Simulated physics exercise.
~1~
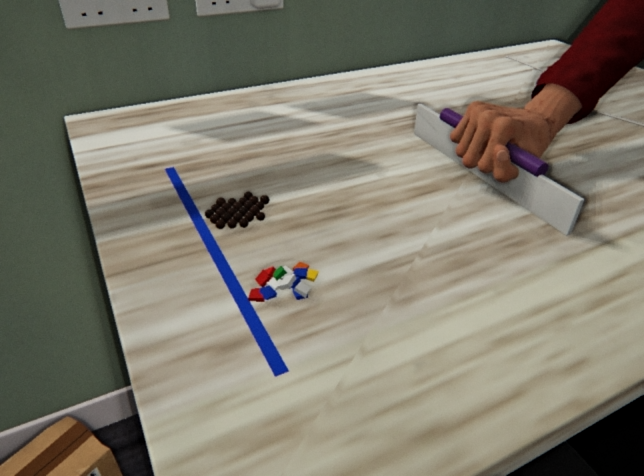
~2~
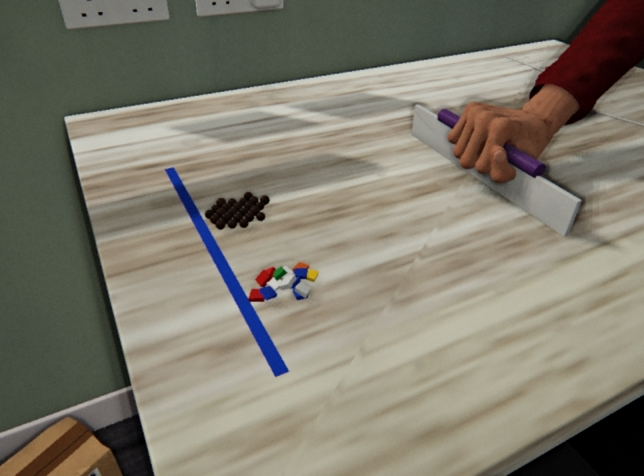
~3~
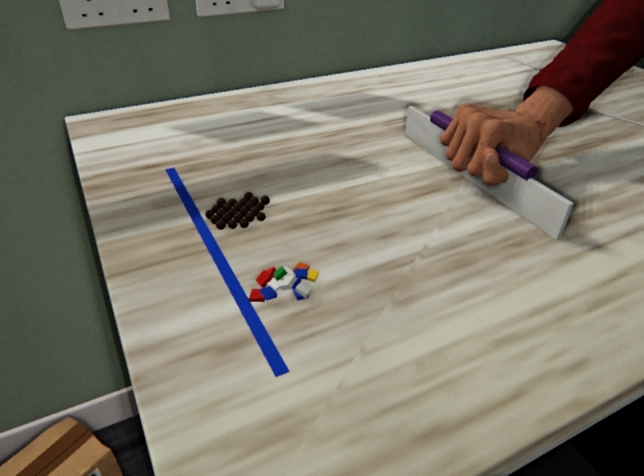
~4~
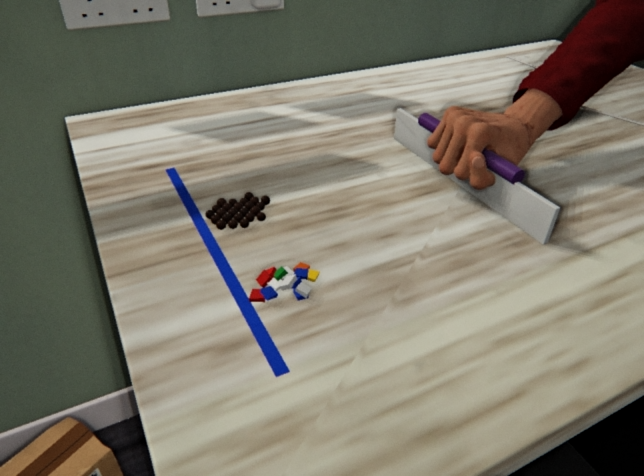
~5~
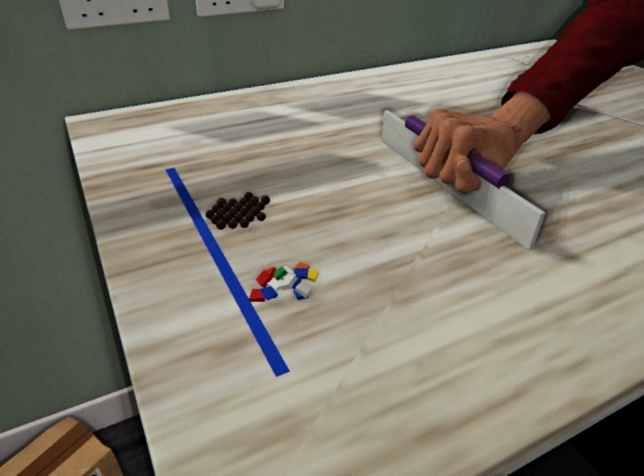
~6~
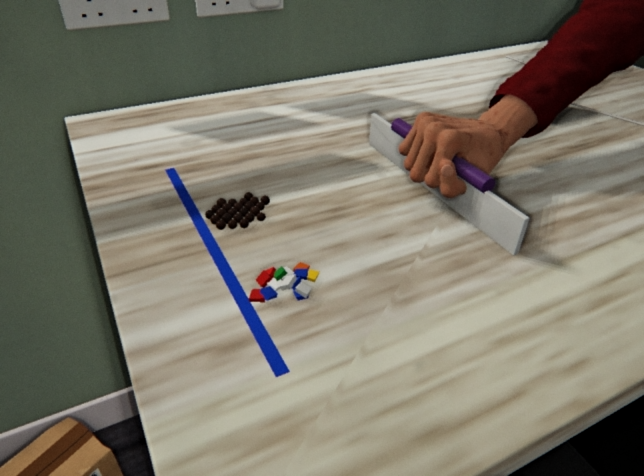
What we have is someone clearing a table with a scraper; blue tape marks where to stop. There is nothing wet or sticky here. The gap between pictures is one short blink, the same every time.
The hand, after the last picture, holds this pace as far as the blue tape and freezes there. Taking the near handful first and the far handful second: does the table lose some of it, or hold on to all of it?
The near handful never goes over. The far handful partly goes over.
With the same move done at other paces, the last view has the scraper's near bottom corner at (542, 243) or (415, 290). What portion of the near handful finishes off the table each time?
0 % and then 30 %.
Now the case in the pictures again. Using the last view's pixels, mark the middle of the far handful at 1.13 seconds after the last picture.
Its middle is roughly at (94, 241) in the last frame.
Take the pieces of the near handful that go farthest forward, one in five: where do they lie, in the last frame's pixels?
Roughly at (186, 325).
Then, 0.41 s after the last picture, scraper still moving, near (327, 185); near handful all on the table, its front near (258, 296); far handful all on the table, its front near (210, 215).
Then, 0.85 s after the last picture, scraper stopped at the blue tape; near handful all on the table, its front near (186, 325); far handful all on the table, its front near (129, 227).
Then, 1.13 s after the last picture, scraper stopped at the blue tape; near handful all on the table, its front near (185, 325); far handful about a quarter over the edge.
At rest, scraper stopped at the blue tape; near handful all on the table, its front near (185, 325); far handful all over the edge.
